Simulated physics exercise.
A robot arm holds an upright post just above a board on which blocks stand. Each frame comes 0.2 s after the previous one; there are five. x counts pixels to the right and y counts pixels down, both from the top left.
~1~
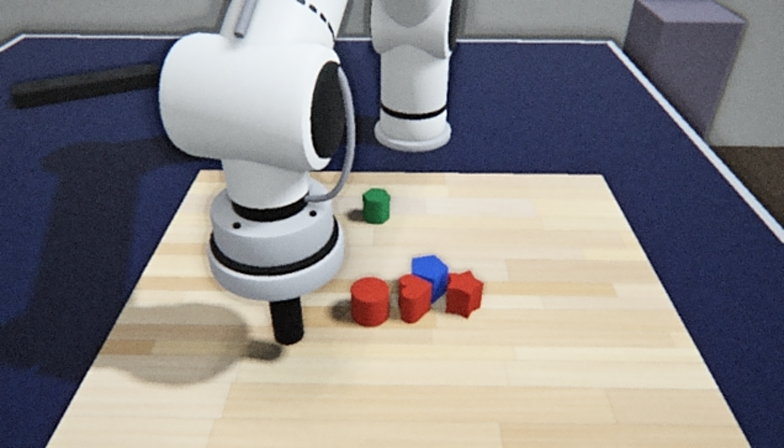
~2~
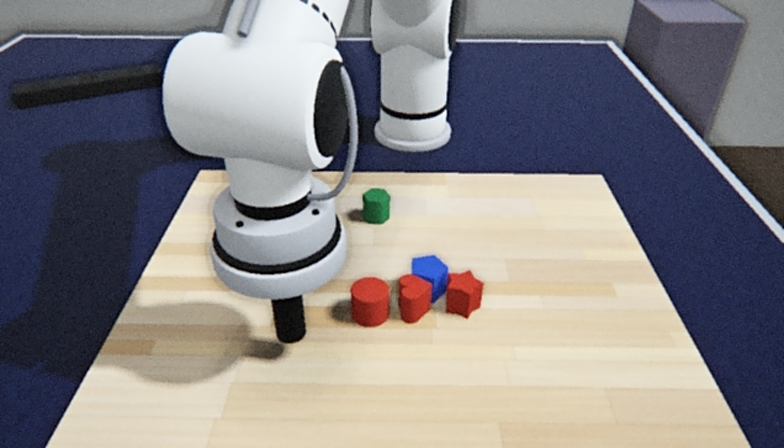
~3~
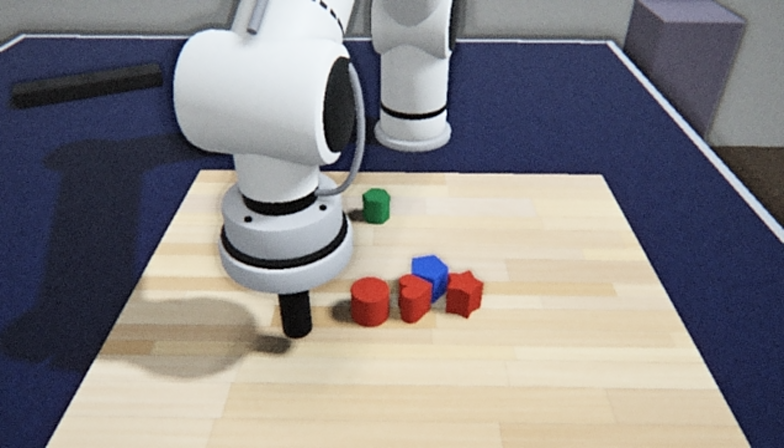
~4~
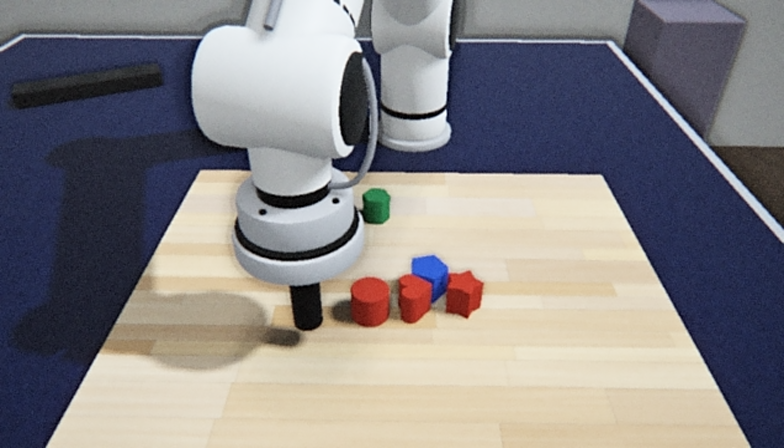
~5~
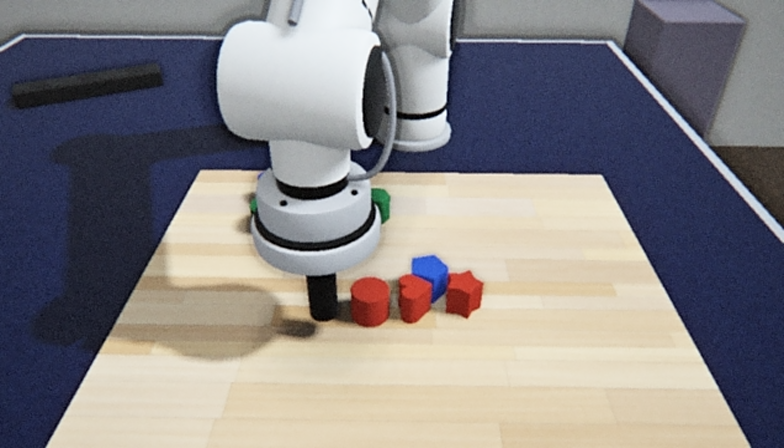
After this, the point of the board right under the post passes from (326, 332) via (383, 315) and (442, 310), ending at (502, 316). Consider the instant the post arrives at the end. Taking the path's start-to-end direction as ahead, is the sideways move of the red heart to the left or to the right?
Over to the right.
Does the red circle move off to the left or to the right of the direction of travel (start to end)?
It heads left.
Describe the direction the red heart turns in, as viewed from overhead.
Seen from above, clockwise.
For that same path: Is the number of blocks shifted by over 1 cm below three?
Going by the path, no.
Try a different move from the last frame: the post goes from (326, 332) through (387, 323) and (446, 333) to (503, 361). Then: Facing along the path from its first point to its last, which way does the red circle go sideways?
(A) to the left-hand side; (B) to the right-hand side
The one that fits is A, to the left-hand side.
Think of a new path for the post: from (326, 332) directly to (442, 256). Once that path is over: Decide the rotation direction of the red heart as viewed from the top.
From above, the turn goes clockwise.
On the path given first. One third of the way, post (384, 295); red circle (410, 275); red heart (439, 283), turned 30° clockwise; blue five-sided block (441, 259), turned 15° anticlockwise; red star (470, 282), turned 15° anticlockwise.
Two thirds of the way, post (445, 291); red circle (451, 264); red heart (477, 280), turned 55° clockwise; blue five-sided block (463, 242), turned 35° anticlockwise; red star (507, 285).
At the end, post (505, 297); red circle (457, 264); red heart (534, 283), turned 40° clockwise; blue five-sided block (463, 242), turned 30° anticlockwise; red star (564, 281), turned 15° anticlockwise.
